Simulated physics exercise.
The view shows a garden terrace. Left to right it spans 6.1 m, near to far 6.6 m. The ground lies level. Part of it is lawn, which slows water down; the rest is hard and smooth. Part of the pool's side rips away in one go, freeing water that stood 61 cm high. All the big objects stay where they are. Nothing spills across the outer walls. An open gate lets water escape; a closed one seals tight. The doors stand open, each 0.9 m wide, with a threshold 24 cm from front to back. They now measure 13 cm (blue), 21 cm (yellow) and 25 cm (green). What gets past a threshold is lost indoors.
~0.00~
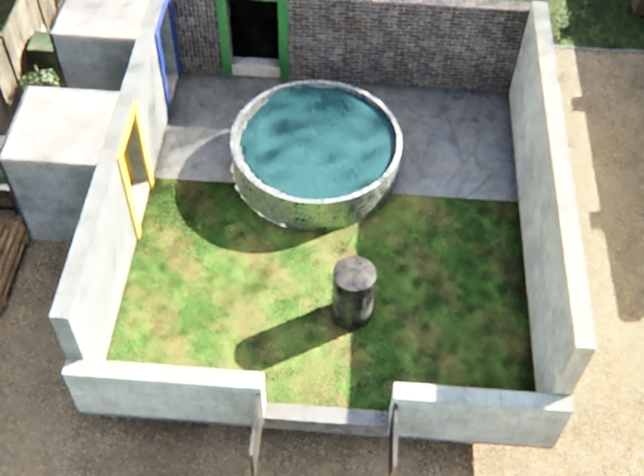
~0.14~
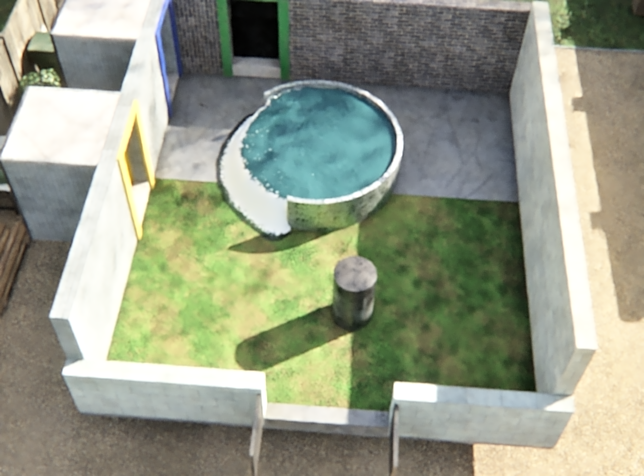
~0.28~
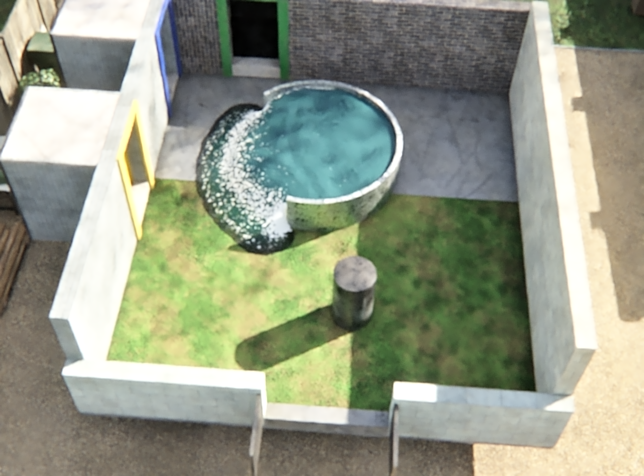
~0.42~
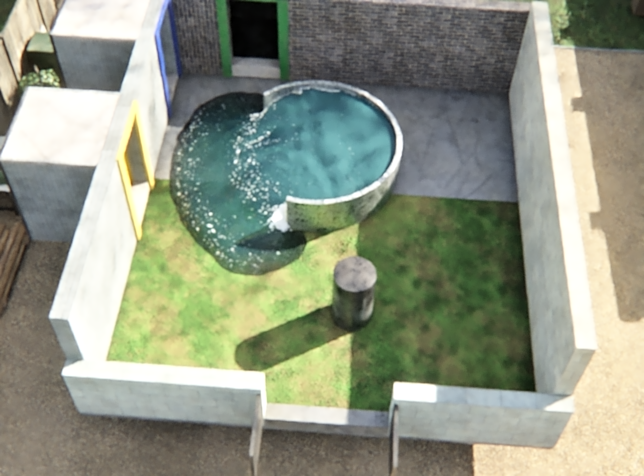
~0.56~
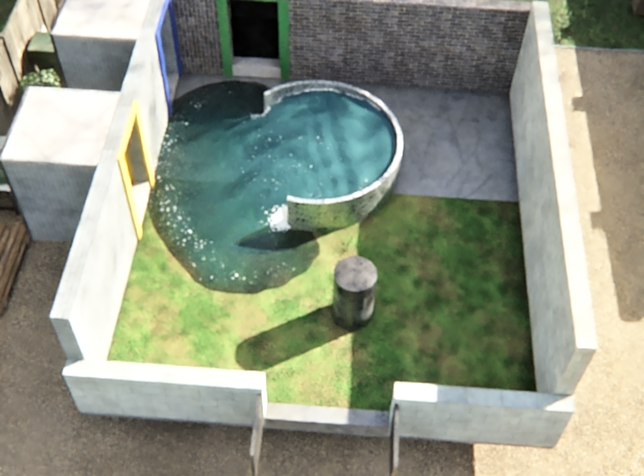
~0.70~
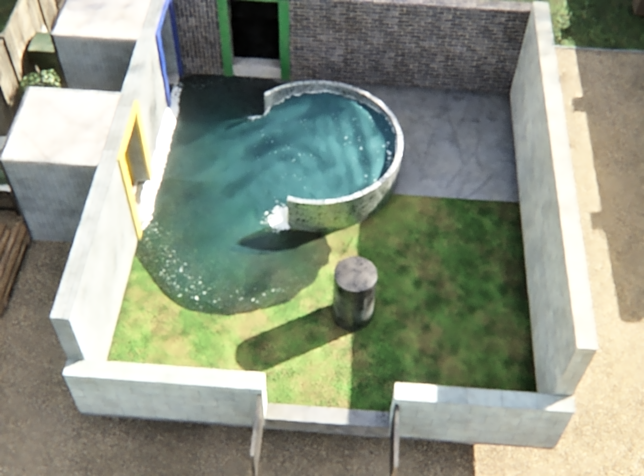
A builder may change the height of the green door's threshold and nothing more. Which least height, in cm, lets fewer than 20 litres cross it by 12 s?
Some 11 cm above the ground.
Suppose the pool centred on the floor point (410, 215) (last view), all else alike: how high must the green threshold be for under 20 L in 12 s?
About 10.5 cm.
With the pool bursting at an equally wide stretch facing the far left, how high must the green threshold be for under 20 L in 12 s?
About 31 cm.
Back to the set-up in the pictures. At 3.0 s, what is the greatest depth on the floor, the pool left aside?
Roughly 34 cm.
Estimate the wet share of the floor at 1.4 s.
About 35 per cent.
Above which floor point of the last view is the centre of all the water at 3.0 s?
Around (232, 203).
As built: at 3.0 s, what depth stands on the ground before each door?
In cm: Blue 24, yellow 25, green 15.
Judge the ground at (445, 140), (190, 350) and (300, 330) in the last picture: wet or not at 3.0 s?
In turn: Dry, flooded, wet.
After 1.4 s water covers 35 % of the floor, deepest (40 cm) near (157, 169); 5 cm at the green door, 0 litres in over its 25 cm threshold.
After 3.0 s water covers 45 % of the floor, deepest (34 cm) near (103, 378); 15 cm at the green door, 0 litres in over its 25 cm threshold.
After 12.0 s water covers 100 % of the floor, deepest (9 cm) near (424, 414); 6 cm at the green door, 0 litres in over its 25 cm threshold.
At the green door as built, the water arrived by 0.7 s and peaked near 16 cm at 4.2 s.
With a threshold of 9.5 cm, 32 litres would have come in within the 12 s; with 13 cm, 8 litres. So under 20 litres takes about 11 cm.
